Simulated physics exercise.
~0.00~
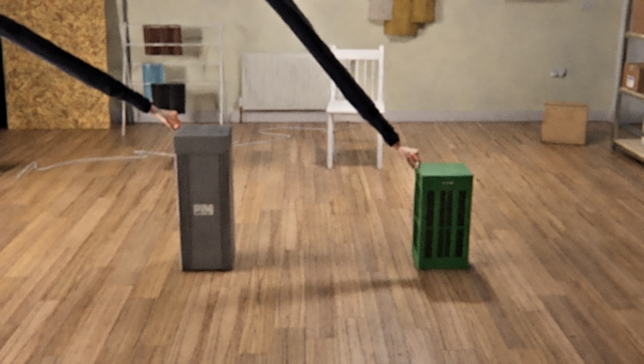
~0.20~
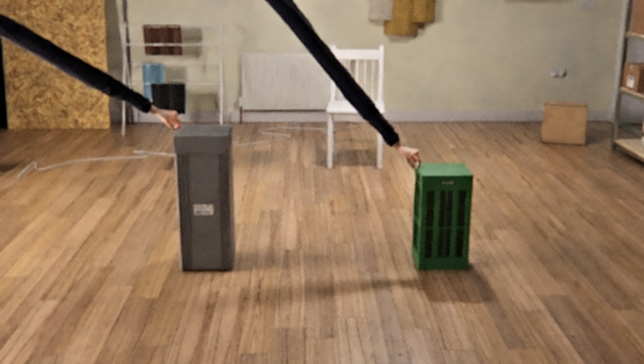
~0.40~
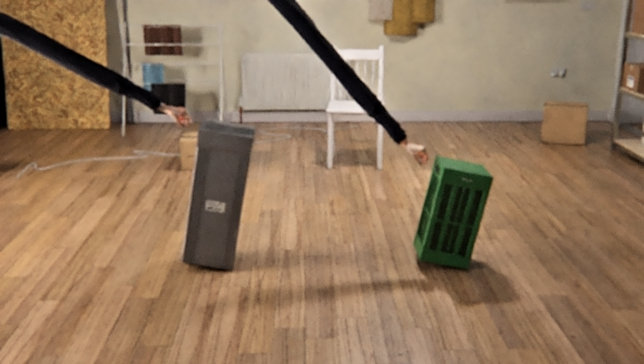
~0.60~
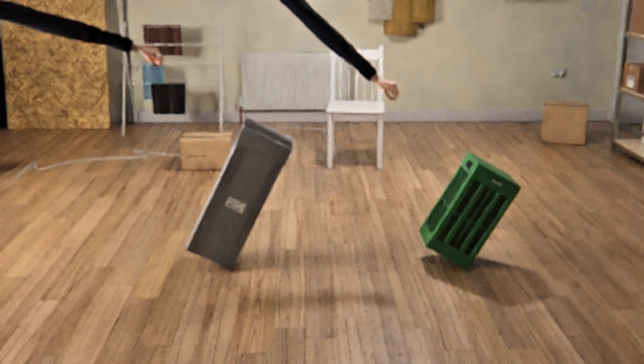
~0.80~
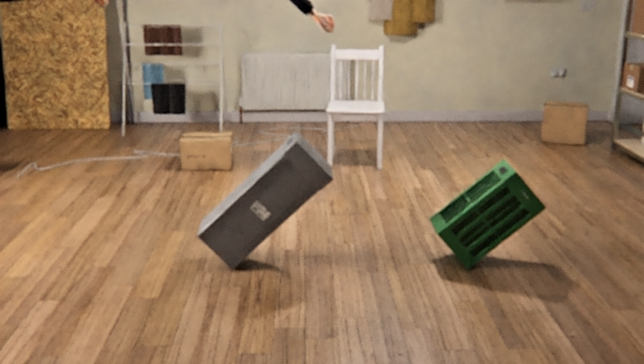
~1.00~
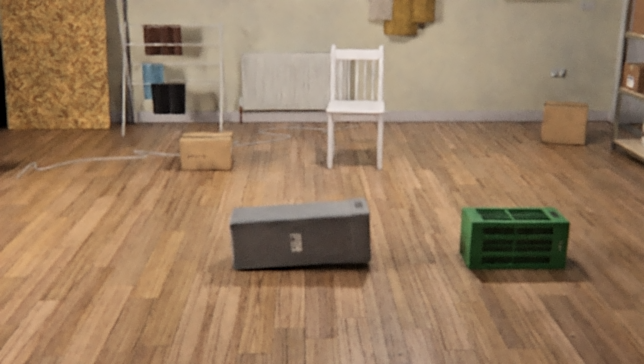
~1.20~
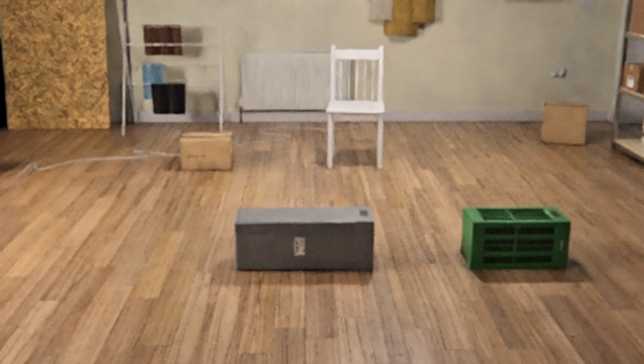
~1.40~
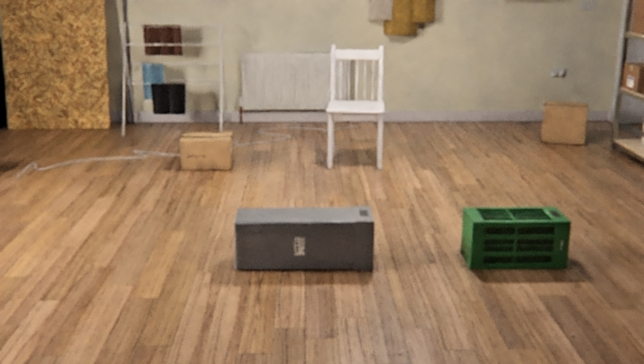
In a room with a wooden floor, two hands pushed a tall grey tote and a shorter green crate near their tops, then let go and drew back as both tipped to the right, toppled over and lay still on their sides.
